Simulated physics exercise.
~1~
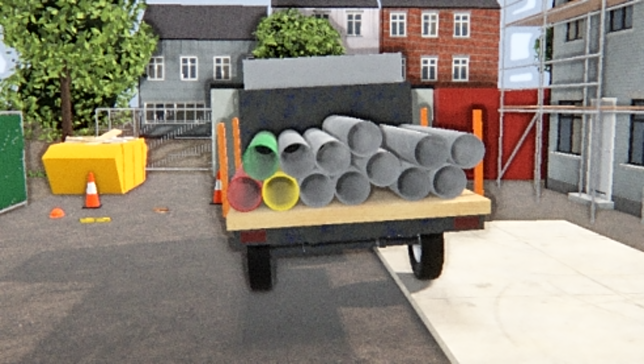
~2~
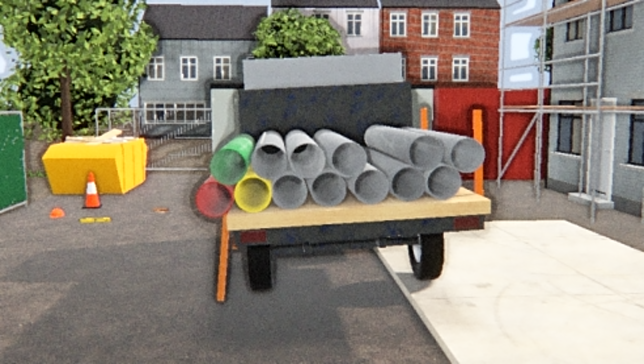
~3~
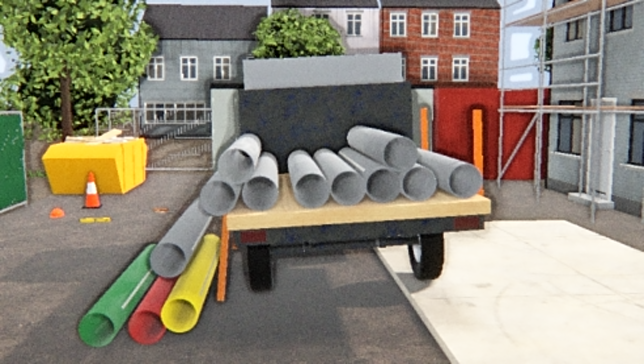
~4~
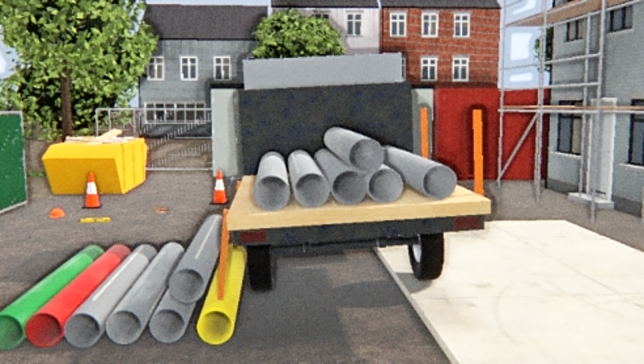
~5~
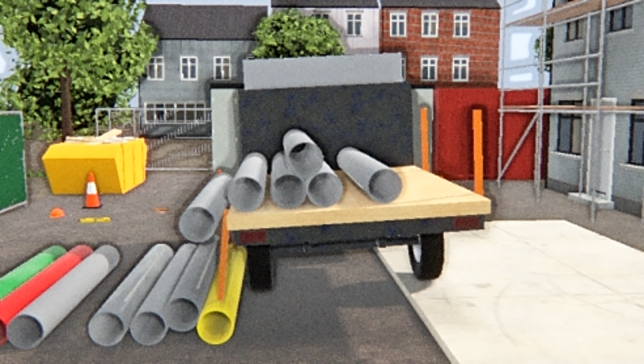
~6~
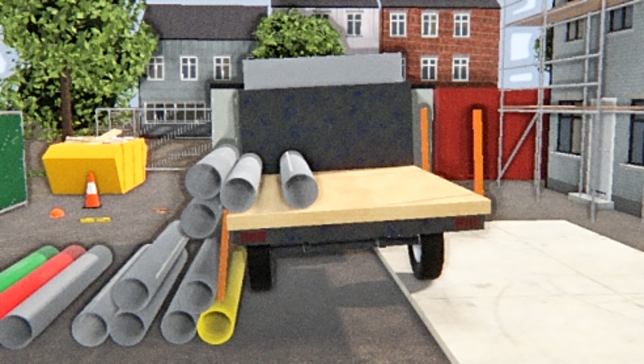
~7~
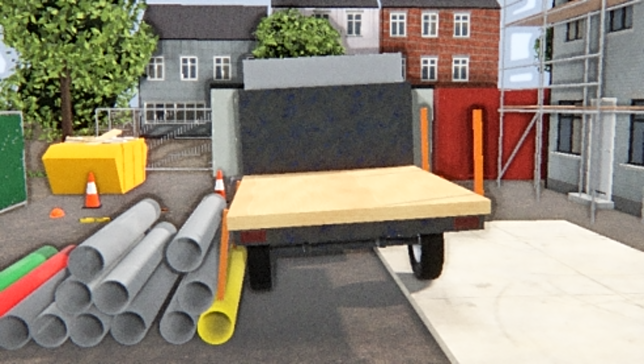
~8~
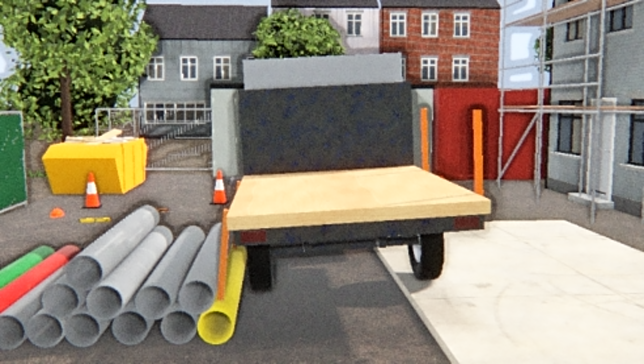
A stack of grey pipes, with one green, one red and one yellow, rolled off the left side of a parked flatbed lorry after the orange posts there dropped, until the deck was empty and they all lay piled on the ground.
